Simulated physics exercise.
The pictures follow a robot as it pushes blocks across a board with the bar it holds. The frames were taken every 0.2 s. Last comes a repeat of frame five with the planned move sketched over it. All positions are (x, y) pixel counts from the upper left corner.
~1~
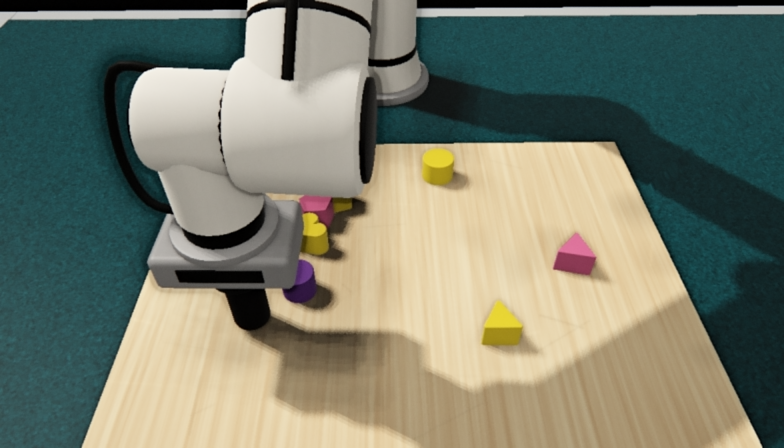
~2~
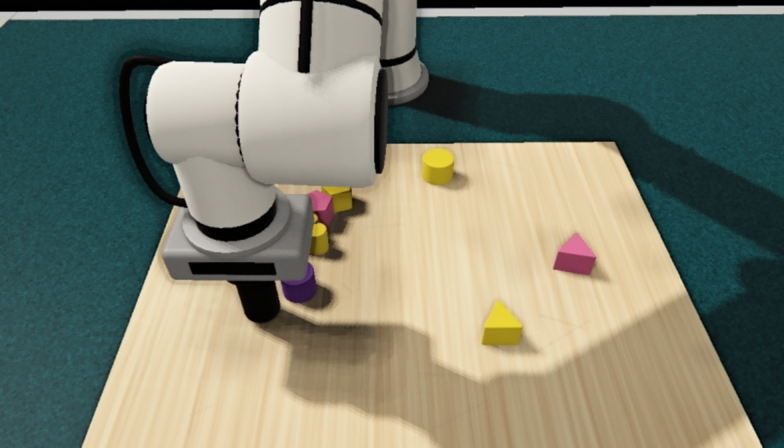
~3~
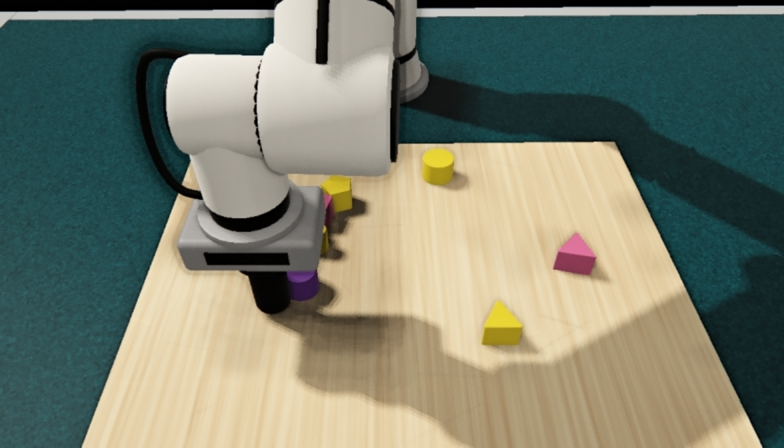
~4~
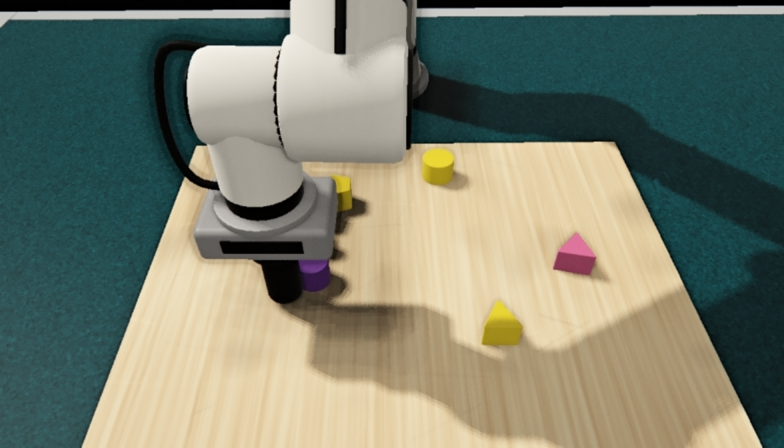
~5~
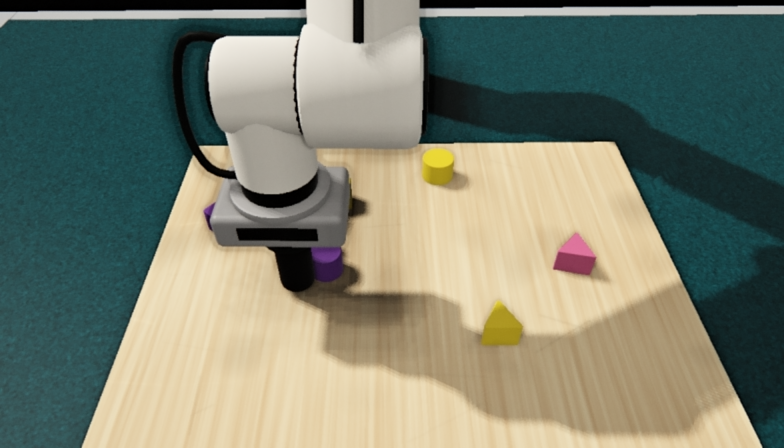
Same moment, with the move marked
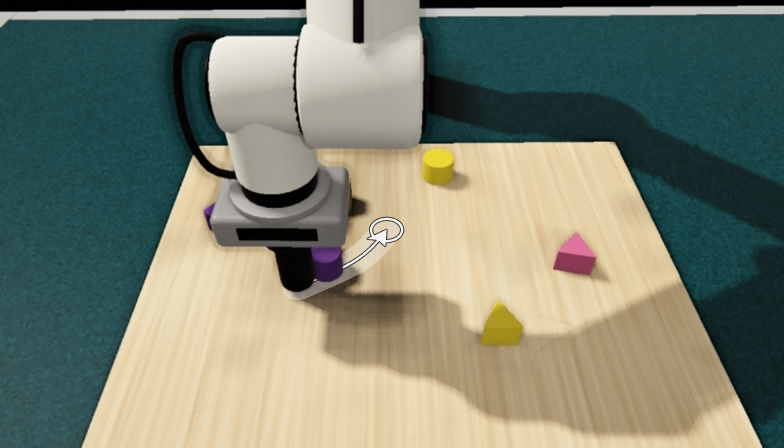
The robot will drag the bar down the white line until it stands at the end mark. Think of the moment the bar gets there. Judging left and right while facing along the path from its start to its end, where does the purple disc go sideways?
Seen from start to end, it moves left.
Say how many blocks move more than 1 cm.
I count one.
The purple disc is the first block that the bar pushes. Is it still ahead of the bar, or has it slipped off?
Pushed along.
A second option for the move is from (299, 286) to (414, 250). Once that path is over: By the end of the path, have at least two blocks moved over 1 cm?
I'd say no.
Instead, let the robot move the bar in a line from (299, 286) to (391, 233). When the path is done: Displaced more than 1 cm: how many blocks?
By the end, one block will have moved.
Drawn move, from (299, 286) through (352, 262) to (387, 230).
On the path given first. One third of the way, bar (335, 264); purple disc (355, 233).
Two thirds of the way, bar (366, 246); purple disc (379, 213).
At the end, bar (387, 223); yellow heart-shaped block still; purple disc (392, 191).
